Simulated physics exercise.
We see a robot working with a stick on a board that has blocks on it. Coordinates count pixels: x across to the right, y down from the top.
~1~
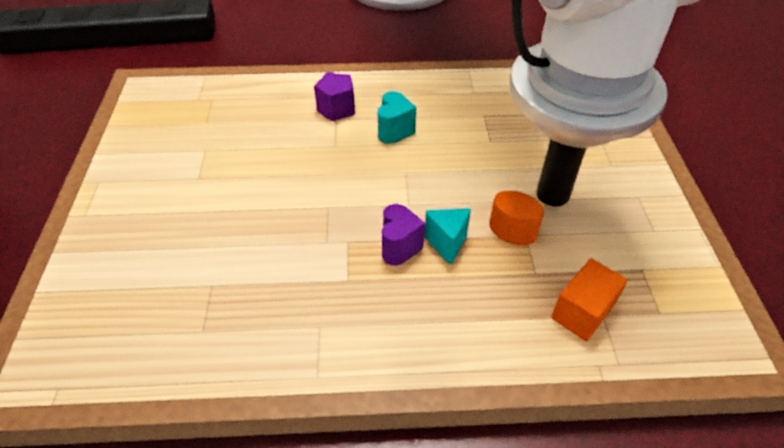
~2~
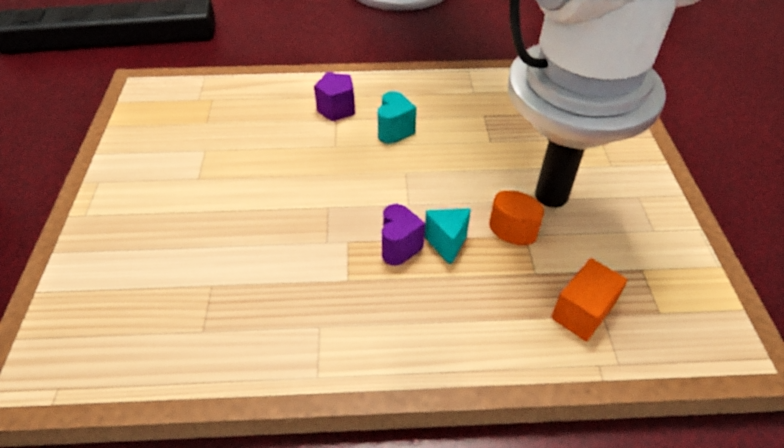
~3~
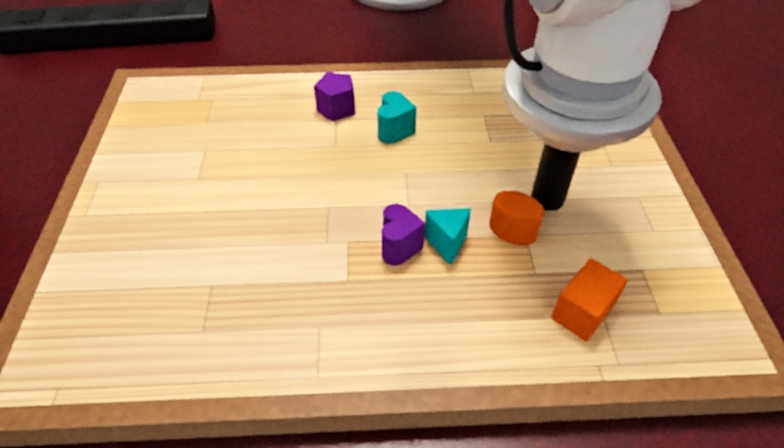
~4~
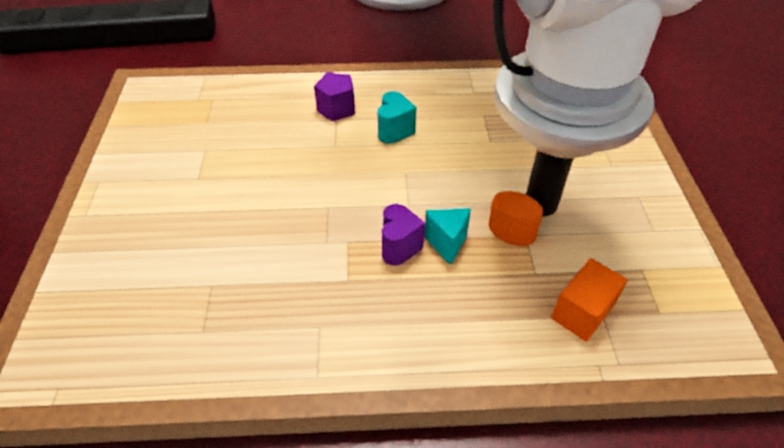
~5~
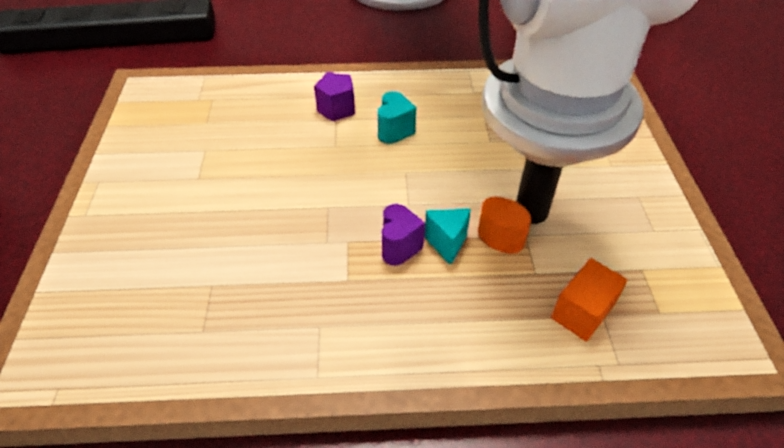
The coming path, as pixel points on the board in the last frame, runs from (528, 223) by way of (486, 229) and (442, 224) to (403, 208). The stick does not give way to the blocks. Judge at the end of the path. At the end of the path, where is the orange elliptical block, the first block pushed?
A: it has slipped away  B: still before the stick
(A)
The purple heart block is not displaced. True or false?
That claim is false.
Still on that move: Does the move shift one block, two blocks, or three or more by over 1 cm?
It shifts three blocks or more.
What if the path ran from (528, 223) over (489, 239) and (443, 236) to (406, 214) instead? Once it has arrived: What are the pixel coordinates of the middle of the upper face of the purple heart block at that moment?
My best guess is (342, 232).
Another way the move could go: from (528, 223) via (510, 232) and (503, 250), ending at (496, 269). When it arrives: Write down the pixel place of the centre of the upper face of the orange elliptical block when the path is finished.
I think it will end close to (462, 237).
On the path given first. One third of the way, stick at (488, 219); purple heart block at (383, 225); turquoise three-sided block at (427, 219), turned 30° anticlockwise; orange elliptical block at (463, 220), turned 20° clockwise.
Two thirds of the way, stick at (441, 213); purple heart block at (341, 235); turquoise three-sided block at (385, 225), turned 25° anticlockwise; orange elliptical block at (424, 221).
At the end, stick at (403, 197); purple heart block at (339, 235); turquoise three-sided block at (383, 225), turned 25° anticlockwise; orange elliptical block at (422, 221); orange rectangle unmoved.
